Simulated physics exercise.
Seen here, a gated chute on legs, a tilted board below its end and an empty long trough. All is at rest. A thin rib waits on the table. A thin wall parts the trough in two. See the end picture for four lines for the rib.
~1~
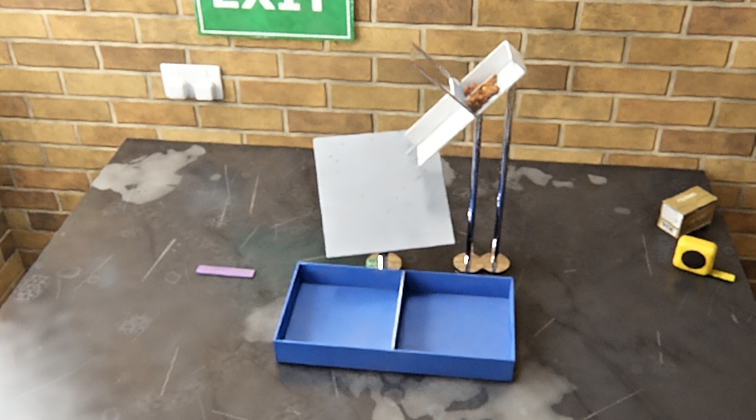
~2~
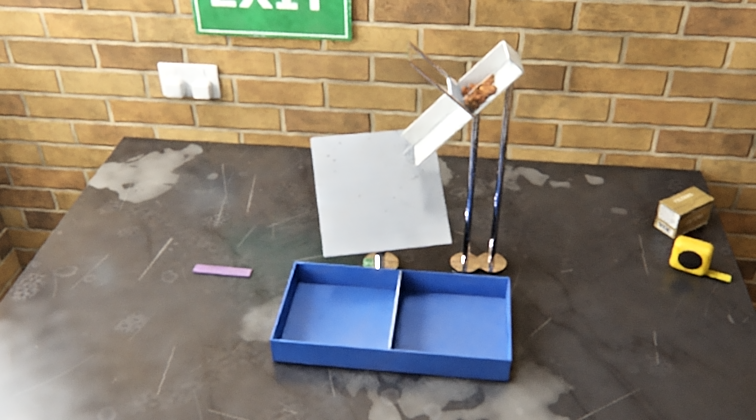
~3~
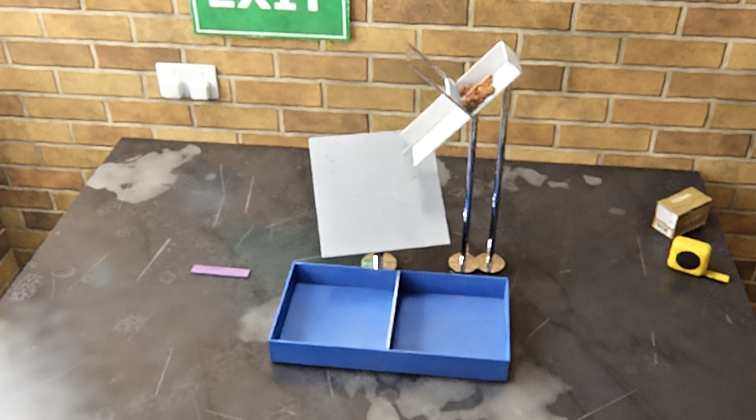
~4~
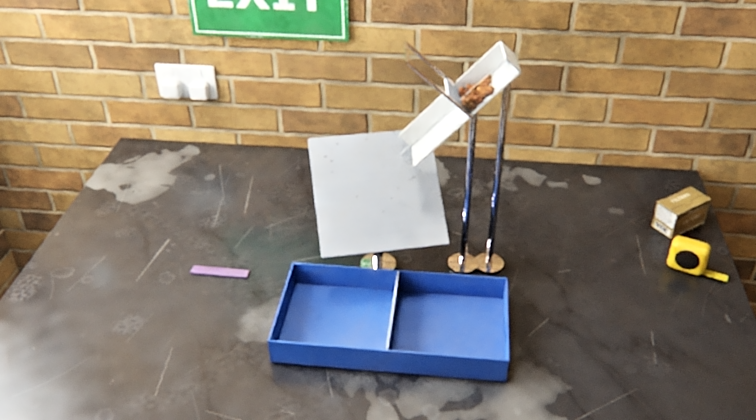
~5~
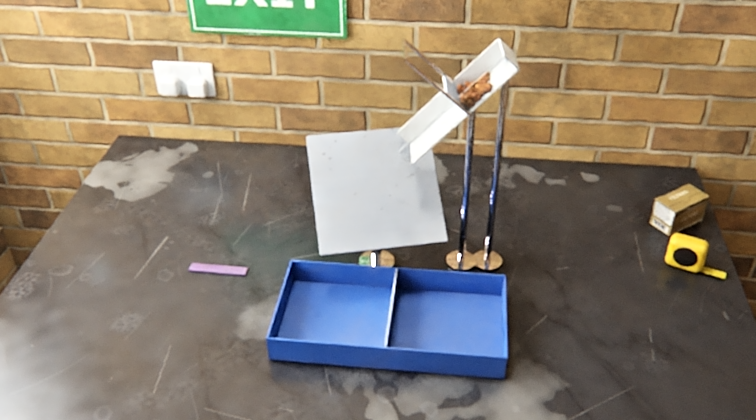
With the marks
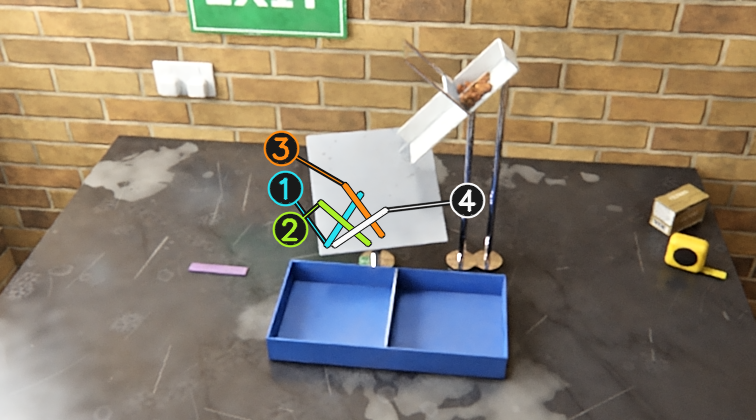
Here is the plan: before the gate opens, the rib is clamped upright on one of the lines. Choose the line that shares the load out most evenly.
I would pick line 2.
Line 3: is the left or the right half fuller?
Right.
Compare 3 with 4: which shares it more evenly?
Line 4.
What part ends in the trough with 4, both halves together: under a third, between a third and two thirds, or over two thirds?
Over two thirds.
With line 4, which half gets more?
More lands on the left.
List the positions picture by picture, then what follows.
The first frame shows load behind the gate (478, 92), cereal balls; lip of the chute (419, 157), sloping fairly steeply.
The second frame shows middle of the board (380, 190), tilted fairly steeply; middle of its low edge (389, 250); of its high edge (372, 133).
The third frame shows front corners of the trough (269, 340) and (509, 360); front end of its middle wall (387, 350); gate still shut (451, 90).
The fourth frame shows middle of the load (473, 92); lip (413, 157).
The fifth frame shows middle of the load (471, 90); lip (412, 154).
On the marked copy, line 1 from (360, 194) to (327, 244); line 2 from (320, 202) to (368, 243); line 3 from (345, 185) to (381, 234); line 4 from (385, 210) to (334, 244).
With 1, of what is caught, the larger part in the left half, about a tenth in the right.
With 2, of what is caught, roughly a third in the left half, roughly two thirds in the right.
With 3, of what is caught, about a tenth in the left half, almost all in the right.
With 4, of what is caught, the larger part in the left half, roughly a quarter in the right.
